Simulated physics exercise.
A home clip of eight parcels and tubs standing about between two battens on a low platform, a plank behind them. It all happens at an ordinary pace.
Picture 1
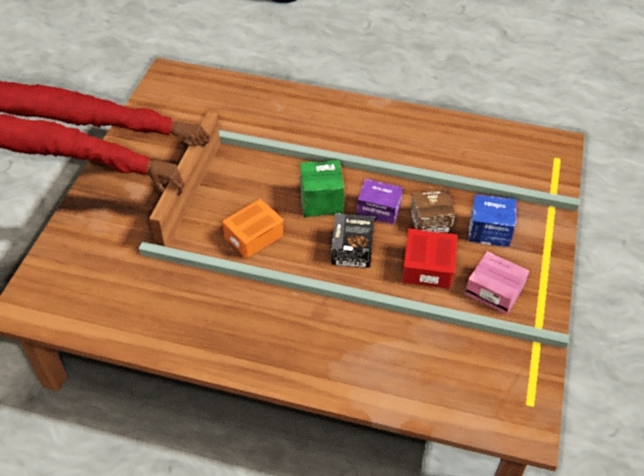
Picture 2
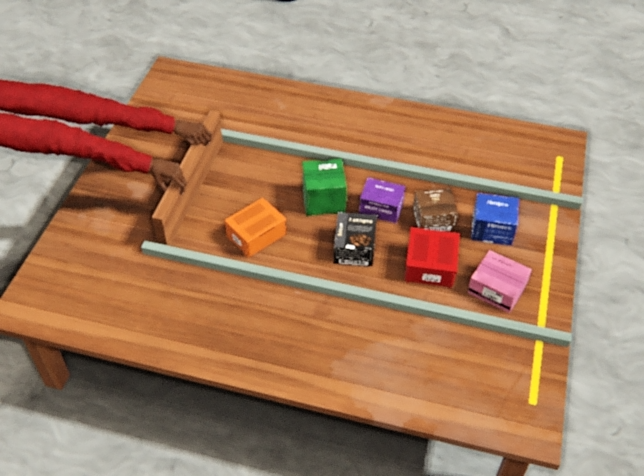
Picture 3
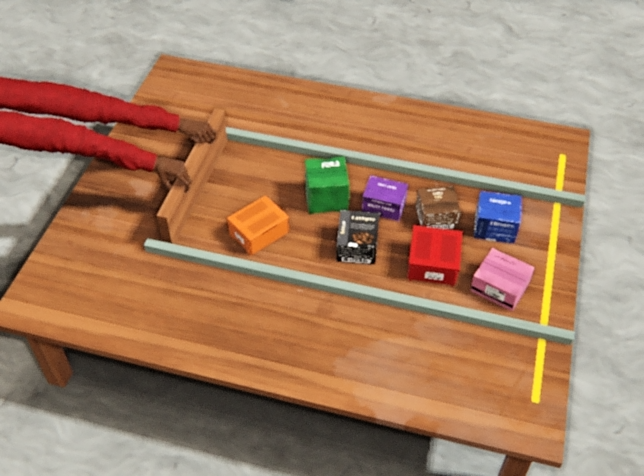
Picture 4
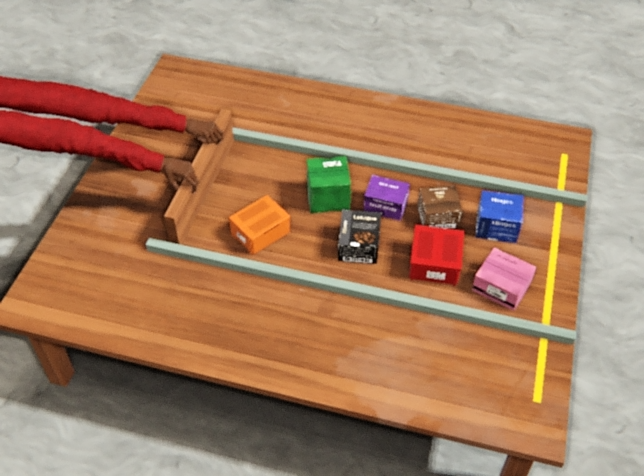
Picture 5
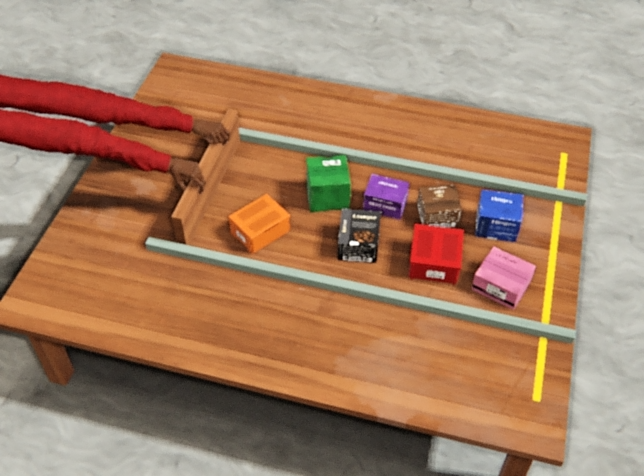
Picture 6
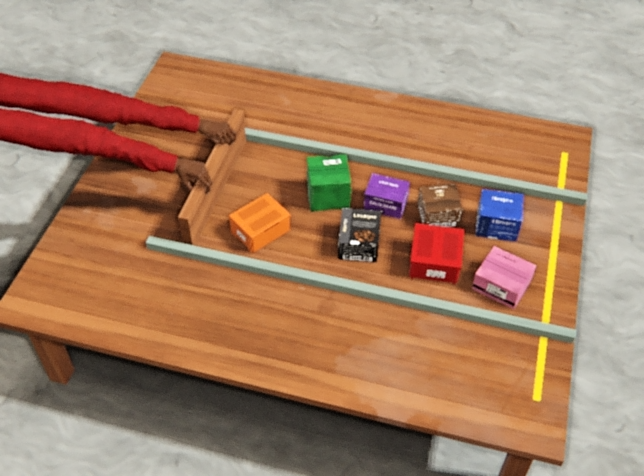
Two red-sleeved arms slide a wooden plank slightly right toward eight colourful boxes, which stay put.
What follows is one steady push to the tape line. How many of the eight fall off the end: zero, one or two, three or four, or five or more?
Outcome: The number that fall off is five or more.
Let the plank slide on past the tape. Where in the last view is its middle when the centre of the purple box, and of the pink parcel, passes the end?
For the purple box at (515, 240), for the pink parcel at (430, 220).
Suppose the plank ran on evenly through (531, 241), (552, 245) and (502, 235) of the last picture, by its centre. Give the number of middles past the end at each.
Place by place, 6, 6 and 4.
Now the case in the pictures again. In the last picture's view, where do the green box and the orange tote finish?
Near (580, 239) and (573, 281).
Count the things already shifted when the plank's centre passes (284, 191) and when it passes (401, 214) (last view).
1 and 8.
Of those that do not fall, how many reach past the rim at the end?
Overhanging: 2.
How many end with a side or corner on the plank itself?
The number is 2.
Soon after, none off yet; pink parcel at rest near (504, 277); blue box at rest near (499, 215); red tote at rest near (436, 254).
After that, none off yet; pink parcel displaced about its own width near (545, 285); blue box displaced about its own width near (546, 225); red tote displaced about its own width near (498, 269).
And then, two off so far; pink parcel off the edge near (626, 380); blue box off the edge near (599, 321); red tote tilting a little near (593, 290).
In the end, the number that fall off is five or more; gone, black box, purple box, brown box, red tote, blue box and pink parcel.
